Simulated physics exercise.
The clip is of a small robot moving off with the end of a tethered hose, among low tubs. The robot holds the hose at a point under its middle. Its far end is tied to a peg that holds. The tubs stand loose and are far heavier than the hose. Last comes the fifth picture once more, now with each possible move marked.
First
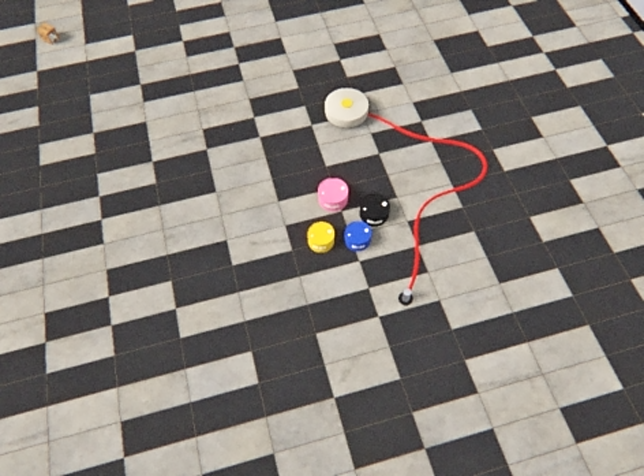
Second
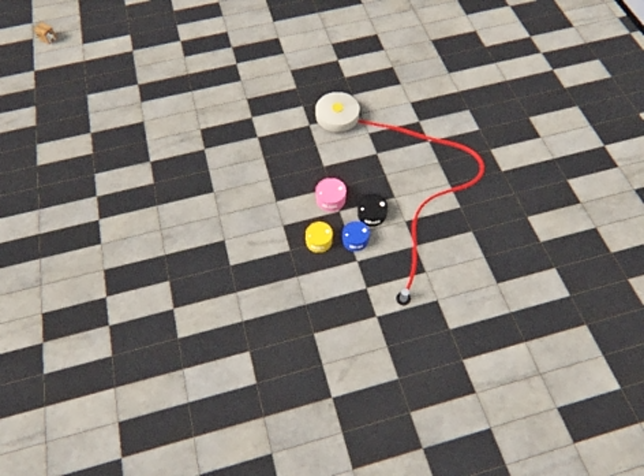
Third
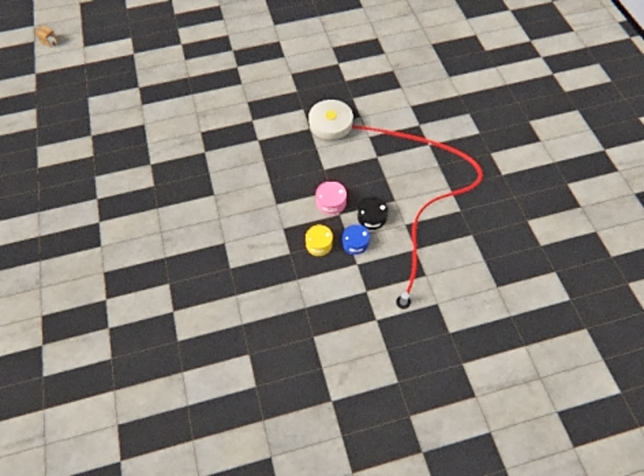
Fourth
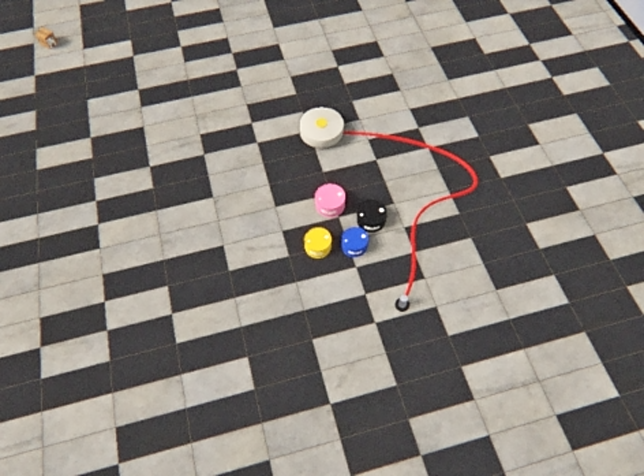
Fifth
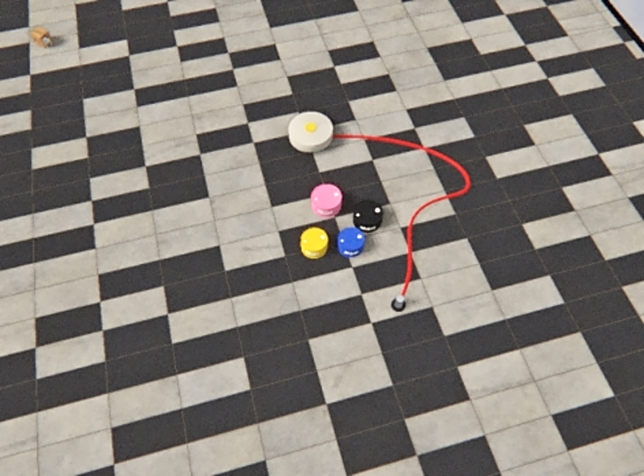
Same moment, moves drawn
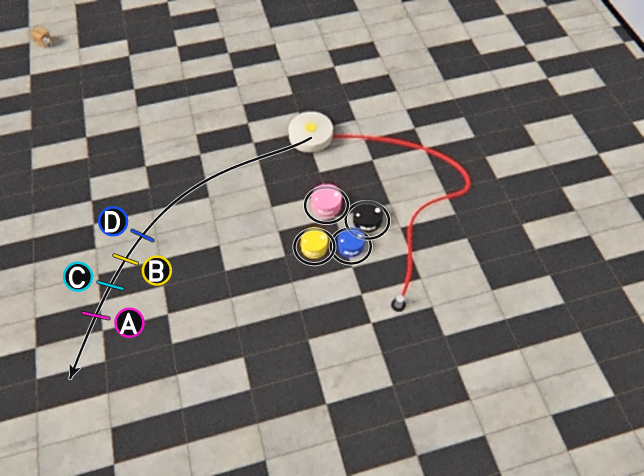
To begin with, a round white robot with a yellow spot sits above four low tubs, pink, black, yellow and blue, on a checkered floor, trailing a curving red hose tethered to a small peg. It slides steadily left and down the view, drawing the hose's upper stretch along behind it.
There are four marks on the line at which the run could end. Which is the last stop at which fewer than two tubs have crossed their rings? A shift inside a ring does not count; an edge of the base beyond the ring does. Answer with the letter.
The limit holds up to B.
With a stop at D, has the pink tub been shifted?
No.
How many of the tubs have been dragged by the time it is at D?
The count is none.
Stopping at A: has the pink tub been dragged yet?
Yes.
On the marked copy, A at (96, 316); B at (126, 259); C at (110, 286); D at (142, 235); the route from (311, 138) via (163, 213) to (70, 378).
Following B. Soon after the start, robot (239, 160).
Later, robot (169, 200).
In the end, robot (123, 255); black tub (362, 219); none over the rings.
As for the rest, A has three over the rings; C has two over the rings; D is within the limit but short.
